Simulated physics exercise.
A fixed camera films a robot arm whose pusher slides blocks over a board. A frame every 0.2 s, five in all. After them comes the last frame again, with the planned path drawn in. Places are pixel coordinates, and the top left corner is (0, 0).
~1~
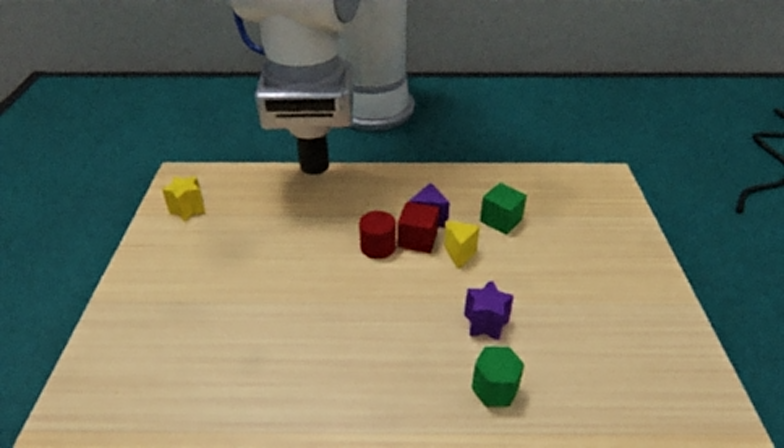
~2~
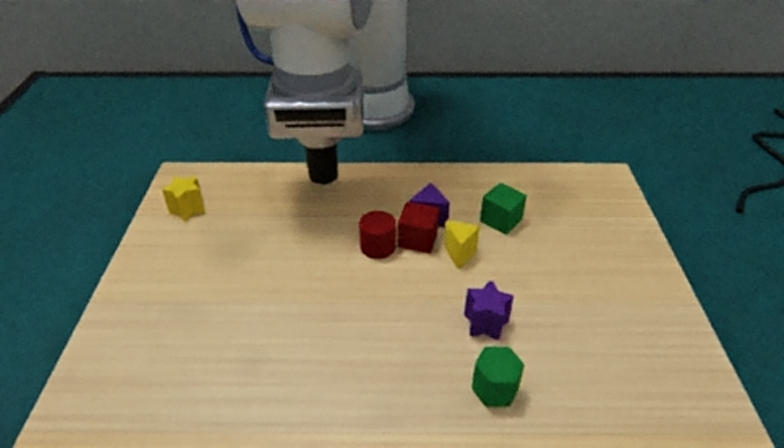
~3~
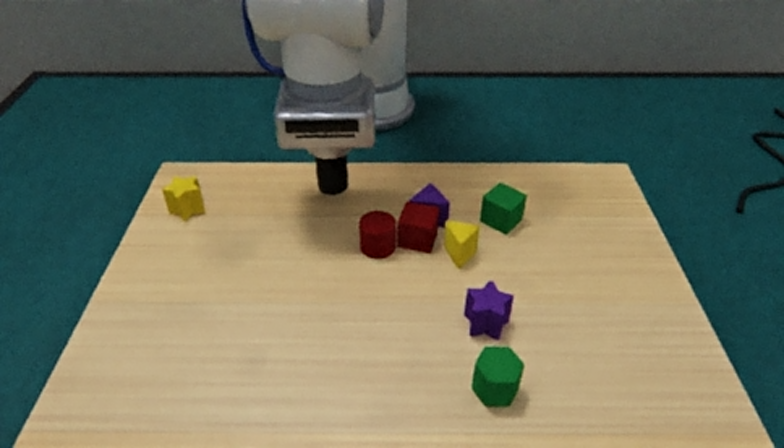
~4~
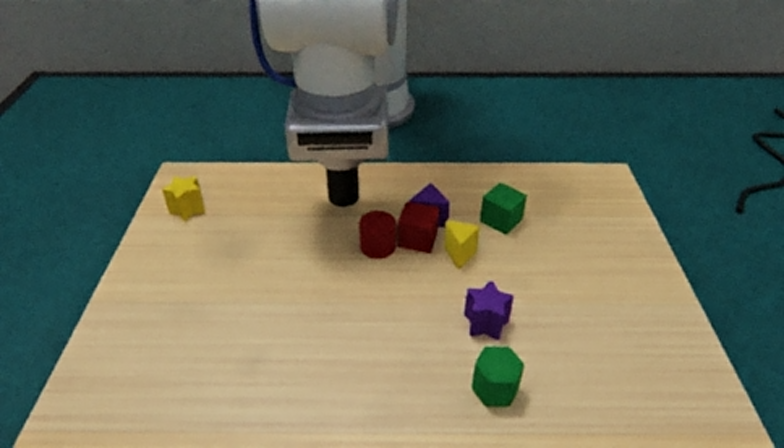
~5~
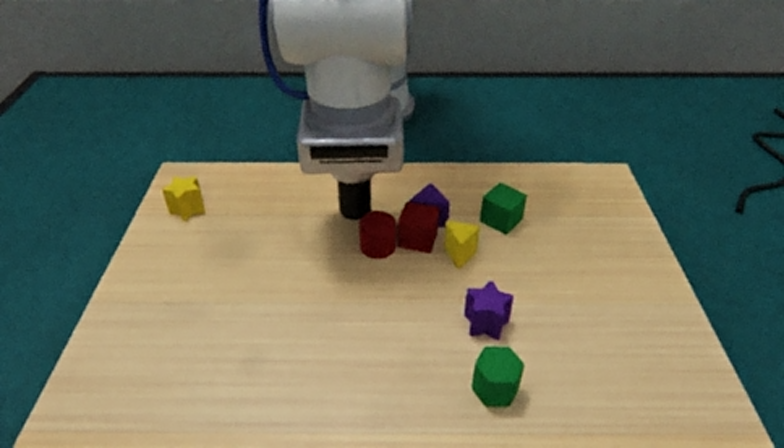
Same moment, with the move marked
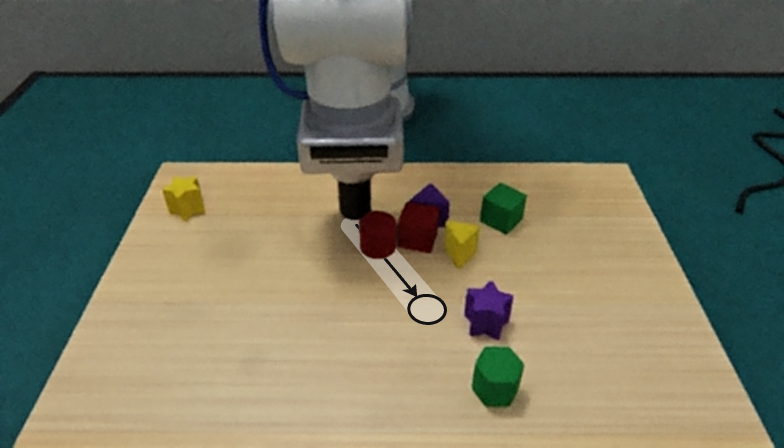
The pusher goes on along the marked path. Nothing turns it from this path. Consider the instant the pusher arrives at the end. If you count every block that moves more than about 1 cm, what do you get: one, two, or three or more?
Two blocks, no more.
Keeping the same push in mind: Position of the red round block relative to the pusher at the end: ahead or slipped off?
By then it is in front of the pusher.
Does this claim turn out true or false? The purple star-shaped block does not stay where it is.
This is true.
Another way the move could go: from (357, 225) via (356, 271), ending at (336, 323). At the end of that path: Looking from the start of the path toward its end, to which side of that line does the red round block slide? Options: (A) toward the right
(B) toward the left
The correct letter is B.
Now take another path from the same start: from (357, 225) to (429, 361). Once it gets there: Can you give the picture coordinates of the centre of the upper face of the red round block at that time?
The middle of the upper face of the red round block will lie at about (442, 279) in the picture.
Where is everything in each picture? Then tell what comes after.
The first picture shows pusher tip (315, 167); block tops, red round block (378, 222); red square block (419, 214); purple star-shaped block (490, 298).
The second picture shows pusher (324, 177); blocks unchanged.
The third picture shows pusher (333, 187); blocks unchanged.
The fourth picture shows pusher (344, 198); blocks unchanged.
The fifth picture shows pusher (356, 211); red round block (378, 222); red square block (419, 214); purple star-shaped block (490, 298).
Path on the board, in a line from (357, 225) to (427, 309).
What follows on the original path. One third of the way, pusher (378, 236); red round block (399, 245).
Two thirds of the way, pusher (402, 264); red round block (430, 273).
At the end, pusher (428, 295); red round block (466, 298); red square block in place; purple star-shaped block (506, 302), turned 10° clockwise.
